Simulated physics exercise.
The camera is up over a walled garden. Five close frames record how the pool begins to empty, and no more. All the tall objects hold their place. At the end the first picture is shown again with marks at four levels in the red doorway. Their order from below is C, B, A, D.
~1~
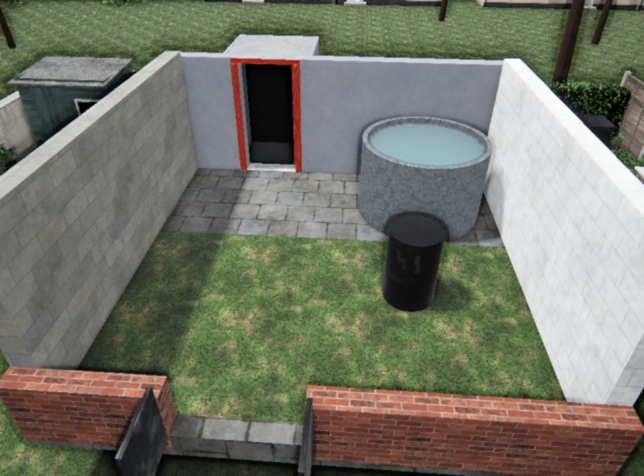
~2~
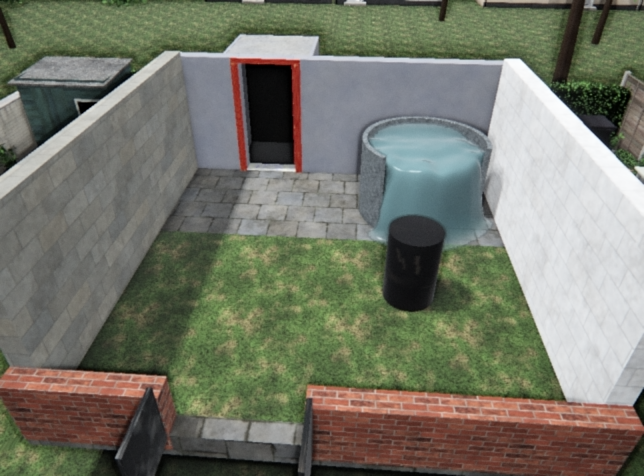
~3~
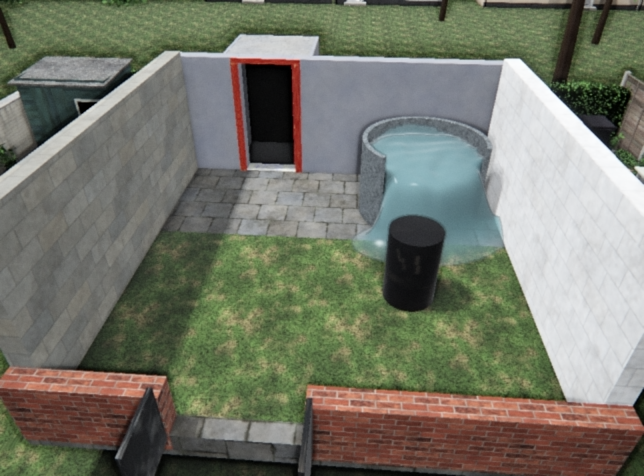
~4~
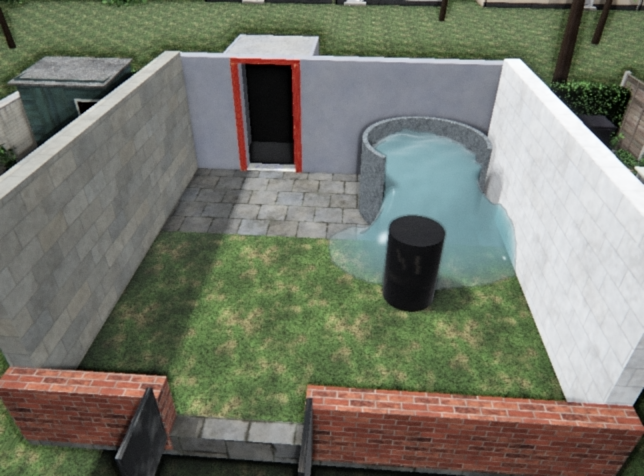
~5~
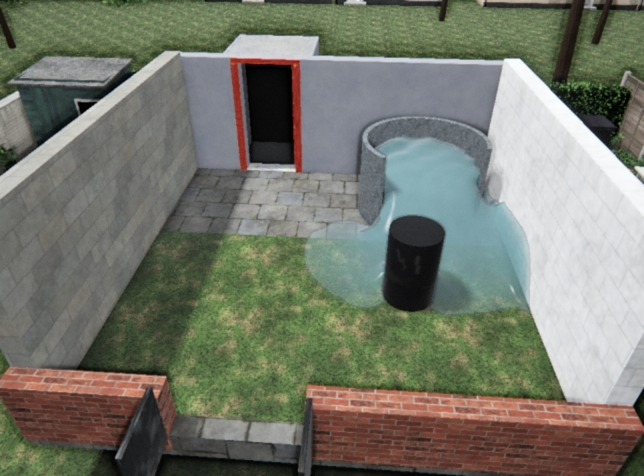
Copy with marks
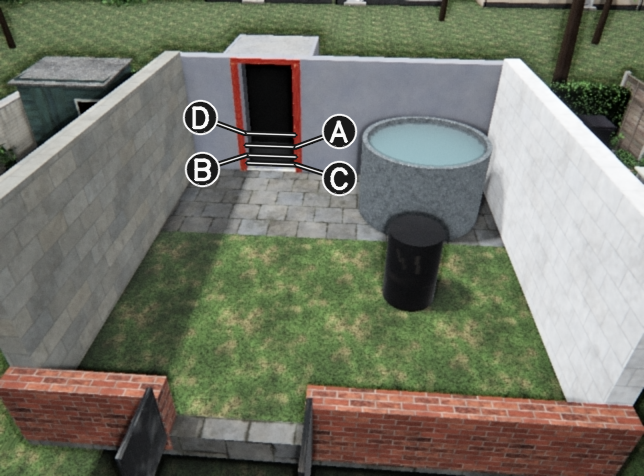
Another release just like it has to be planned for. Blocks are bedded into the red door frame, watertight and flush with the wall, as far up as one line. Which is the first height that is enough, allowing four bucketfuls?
It is C.
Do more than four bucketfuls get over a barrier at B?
No, not at all.
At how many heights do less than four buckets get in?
All of the four.
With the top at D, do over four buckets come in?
No.
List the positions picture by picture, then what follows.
Water in the pool at rest, its middle at (426, 145); foot of the red doorway at (272, 171); open gate at (236, 377).
Water covers 2 % of the ground and shows as far out as (486, 220).
Water covers 6 % of the ground and shows as far out as (359, 244).
Water covers 12 % of the ground and shows as far out as (338, 256).
Water covers 18 % of the ground and shows as far out as (318, 274).
On the marked copy, A at (270, 146); B at (271, 156); C at (271, 163); D at (269, 134); from the bottom up C, B, A, D.
With A, nothing gets over.
With B, nothing gets over.
With C, a splash gets over, under a bucket.
With D, nothing gets over.
